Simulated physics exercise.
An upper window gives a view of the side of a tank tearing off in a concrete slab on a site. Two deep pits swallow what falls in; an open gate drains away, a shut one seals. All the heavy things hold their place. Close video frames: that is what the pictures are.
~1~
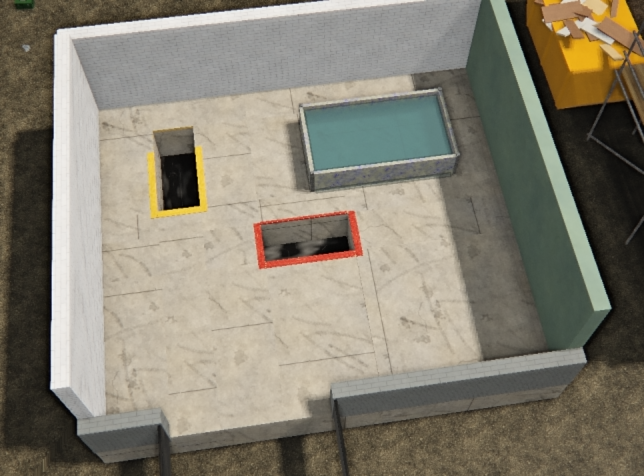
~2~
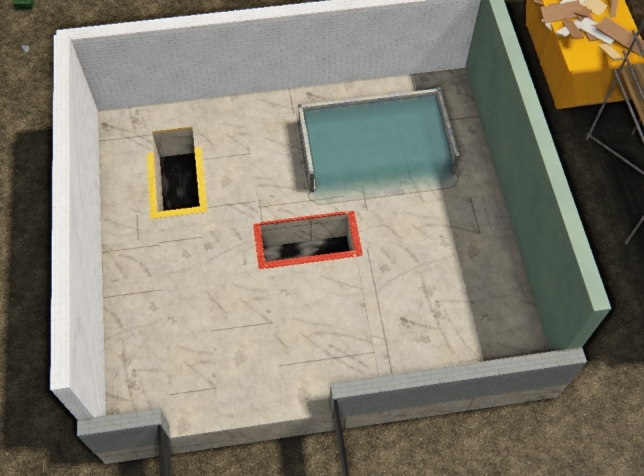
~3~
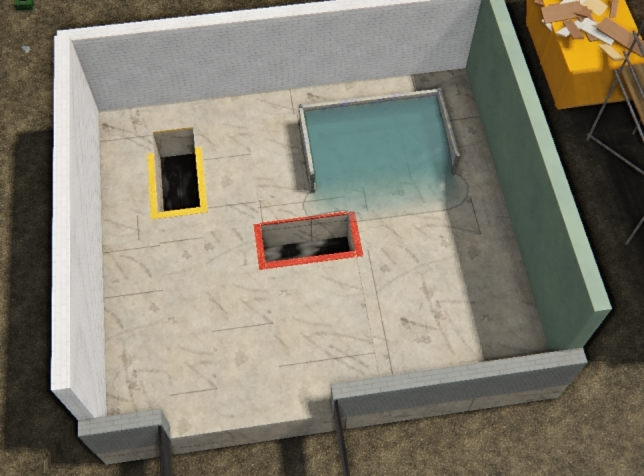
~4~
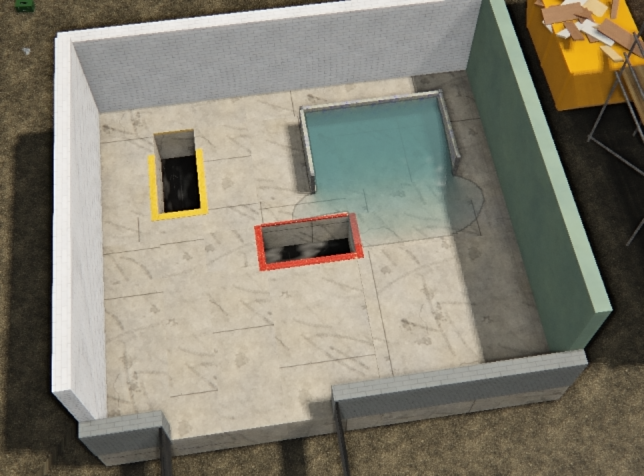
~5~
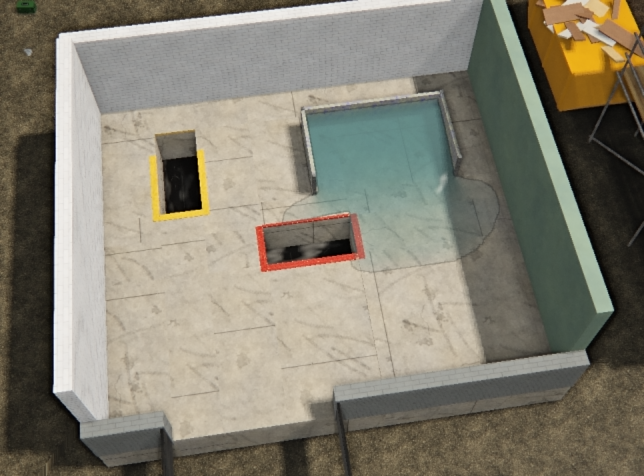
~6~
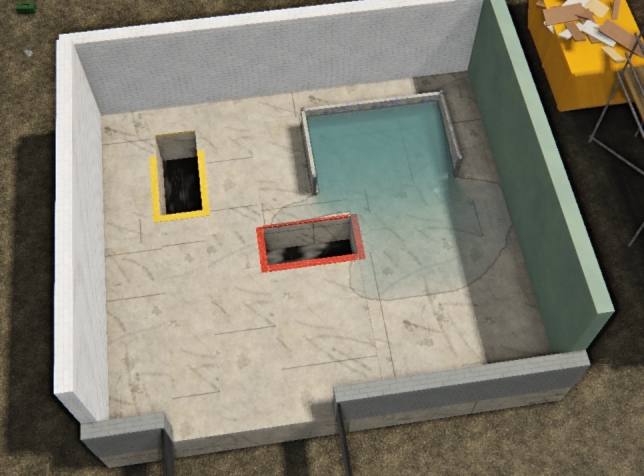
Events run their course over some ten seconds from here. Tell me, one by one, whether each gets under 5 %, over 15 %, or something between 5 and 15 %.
In the end the gate is moderately busy - draining five to fifteen per cent; the yellow pit is nearly idle - draining beneath five per cent; the red pit is busy - draining past fifteen per cent.
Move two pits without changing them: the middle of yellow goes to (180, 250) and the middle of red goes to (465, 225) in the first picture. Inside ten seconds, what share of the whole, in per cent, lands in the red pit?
Per cent: Red 50.
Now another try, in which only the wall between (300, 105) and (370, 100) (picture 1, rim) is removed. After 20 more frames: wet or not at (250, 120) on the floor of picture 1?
Check at the given point: Inundated.
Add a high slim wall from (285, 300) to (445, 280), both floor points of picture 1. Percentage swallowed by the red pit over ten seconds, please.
Roughly 40 per cent ends up in the red pit.
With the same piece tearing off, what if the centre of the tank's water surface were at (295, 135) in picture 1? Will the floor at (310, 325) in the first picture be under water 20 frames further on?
That spot would be not reached.
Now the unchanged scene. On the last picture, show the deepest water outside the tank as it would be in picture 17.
About at (545, 371).
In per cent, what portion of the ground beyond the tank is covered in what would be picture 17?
My estimate is roughly 35 percent.
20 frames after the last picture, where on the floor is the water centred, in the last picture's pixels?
Close to pixel (426, 288).
A moment on, water covers 30 % of the floor; the gate 0 %, the yellow pit 0 %, the red pit 11 %.
Next, water covers 35 % of the floor; the gate 0 %, the yellow pit 0 %, the red pit 17 %.
Then, water covers 40 % of the floor; the gate 2 %, the yellow pit 0 %, the red pit 22 %.
Later, water covers 55 % of the floor; the gate 6 %, the yellow pit 0 %, the red pit 25 %.
In the end, water covers 70 % of the floor; the gate 11 %, the yellow pit 0 %, the red pit 31 %.
